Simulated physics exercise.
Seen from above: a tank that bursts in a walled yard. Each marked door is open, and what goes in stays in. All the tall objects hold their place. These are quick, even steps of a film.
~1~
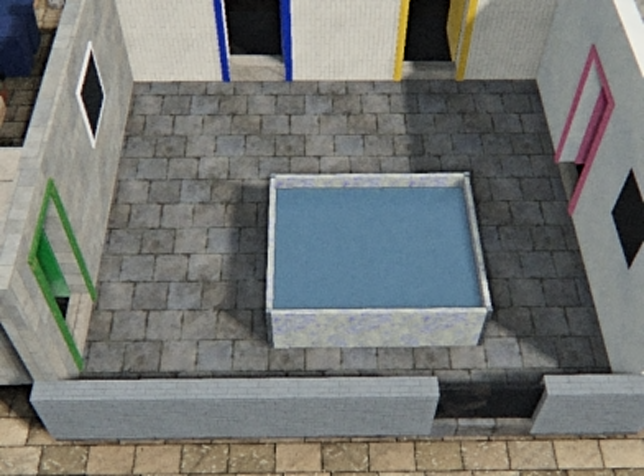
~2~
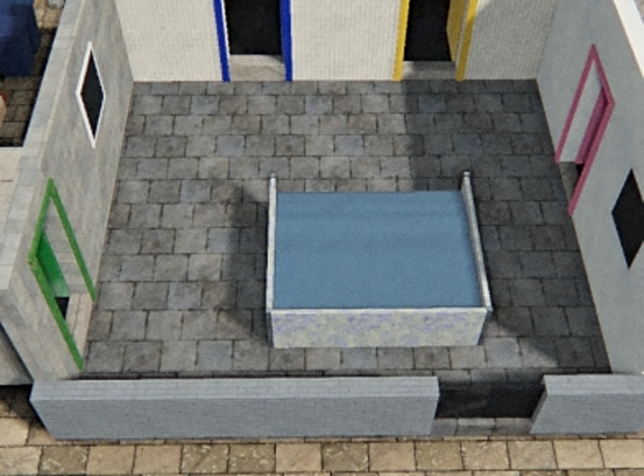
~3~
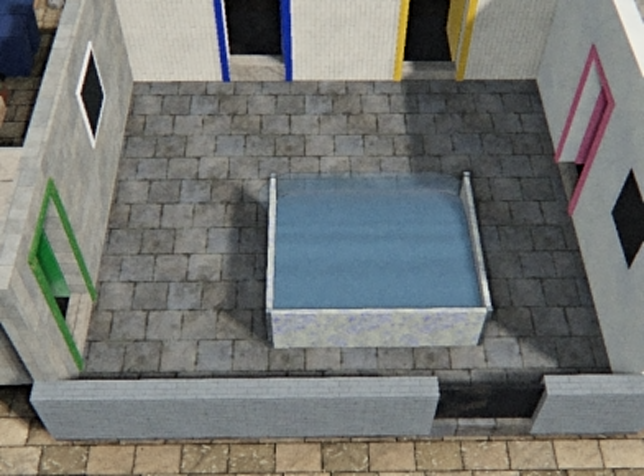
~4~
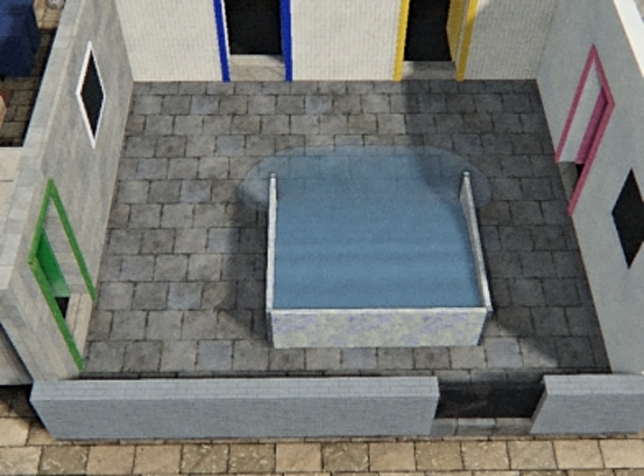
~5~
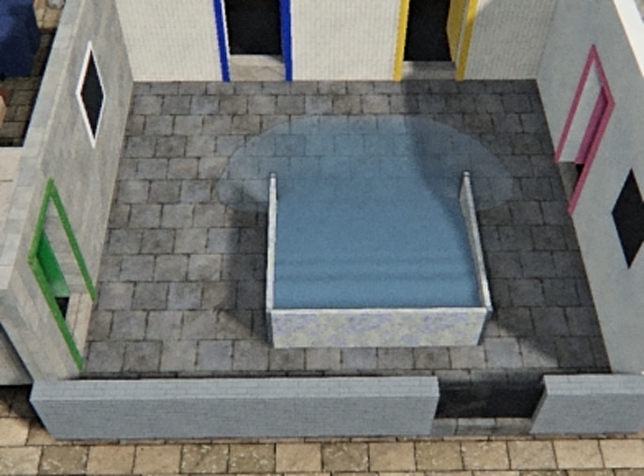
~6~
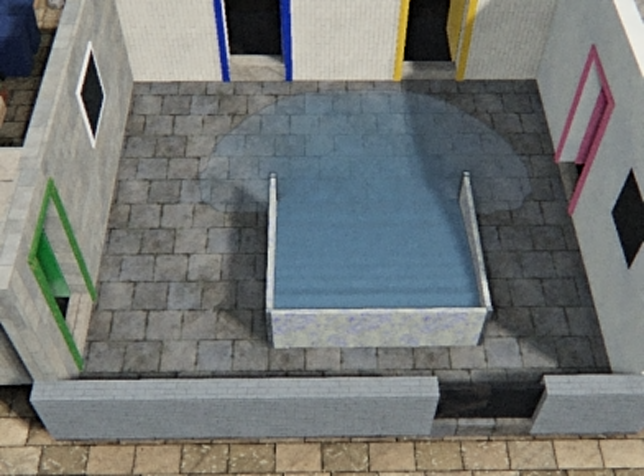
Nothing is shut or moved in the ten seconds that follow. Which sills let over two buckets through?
In the end: The pink door floods; the yellow door floods; the green door holds within the limit; the blue door holds within the limit.
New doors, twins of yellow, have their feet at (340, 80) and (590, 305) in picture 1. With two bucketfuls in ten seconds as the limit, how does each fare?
As listed: Is over, stays under.
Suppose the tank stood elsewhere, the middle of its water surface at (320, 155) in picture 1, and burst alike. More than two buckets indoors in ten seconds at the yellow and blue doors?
Yellow door goes over; blue door floods.
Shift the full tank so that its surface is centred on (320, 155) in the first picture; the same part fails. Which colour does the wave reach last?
The green one.
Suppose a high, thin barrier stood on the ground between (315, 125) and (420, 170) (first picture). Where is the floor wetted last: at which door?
It is the green-painted one.
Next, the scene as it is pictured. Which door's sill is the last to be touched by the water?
The green one.
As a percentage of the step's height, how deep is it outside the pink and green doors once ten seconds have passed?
In turn 130 and 90 per cent.
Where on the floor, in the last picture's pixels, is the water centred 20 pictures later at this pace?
At about (350, 156).
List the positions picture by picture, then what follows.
In the first frame, still water in the tank at (374, 243).
In the second frame, the front is at a hidden place, out from the gap on the tank's far side.
In the third frame, water pours out on the tank's far side and has run to a hidden place.
In the fourth frame, water pours out on the tank's far side and has run to (481, 180).
In the fifth frame, water pours out on the tank's far side and has run to (242, 152).
In the sixth frame, water pours out on the tank's far side and has run to (279, 104).
A moment on, water covers 45 % of the floor; the pink door wet at the sill, nothing in, the yellow door under two buckets in, the green door not reached, the blue door wet at the sill, nothing in.
Next, water covers 45 % of the floor; the pink door wet at the sill, nothing in, the yellow door over two buckets in, the green door not reached, the blue door wet at the sill, nothing in.
Then, water covers 60 % of the floor; the pink door under two buckets in, the yellow door far over two buckets in, the green door not reached, the blue door wet at the sill, nothing in.
Later, water covers 100 % of the floor; the pink door over two buckets in, the yellow door far over two buckets in, the green door wet at the sill, nothing in, the blue door wet at the sill, nothing in.
In the end, water covers 100 % of the floor; the pink door over two buckets in, the yellow door far over two buckets in, the green door wet at the sill, nothing in, the blue door wet at the sill, nothing in.
